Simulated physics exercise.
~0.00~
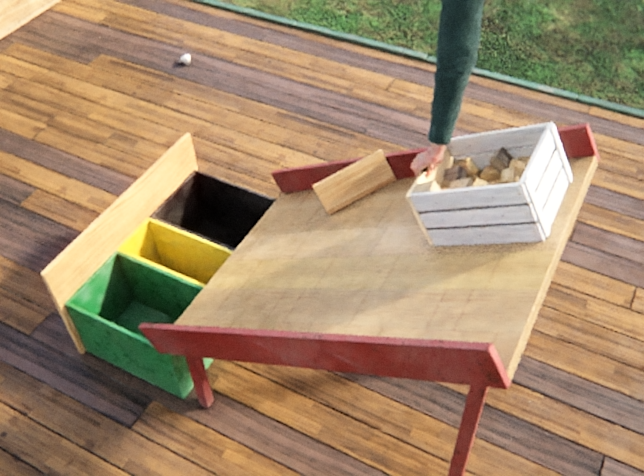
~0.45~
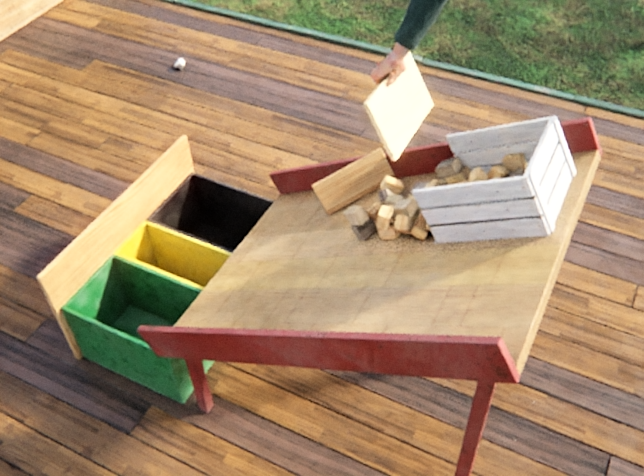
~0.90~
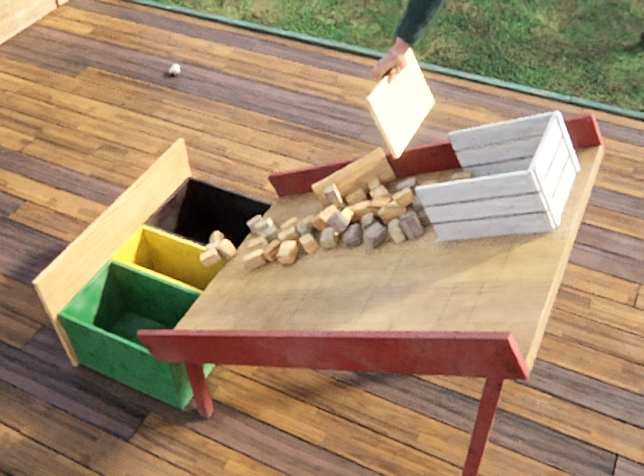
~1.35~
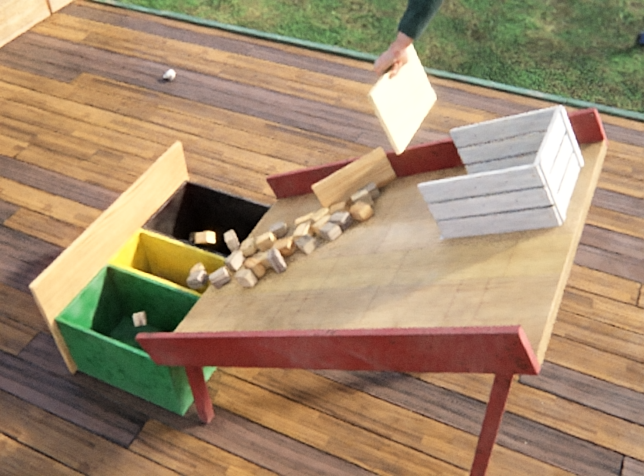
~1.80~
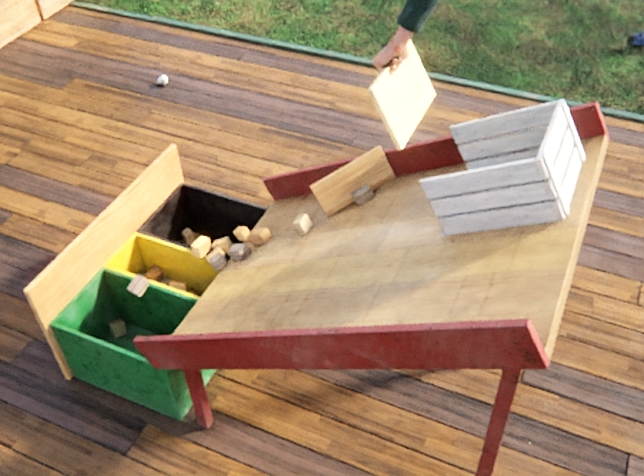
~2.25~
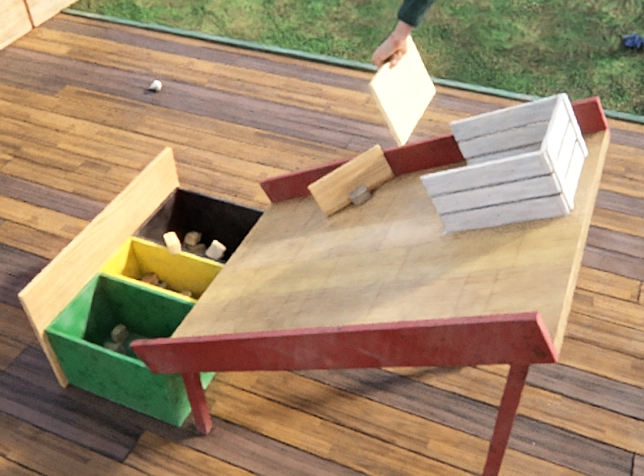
We see a hand lift the gate panel from a white slatted pen on a sloping table, and wooden blocks tumble down past an angled board into green, yellow and black containers, leaving one block resting against the board.
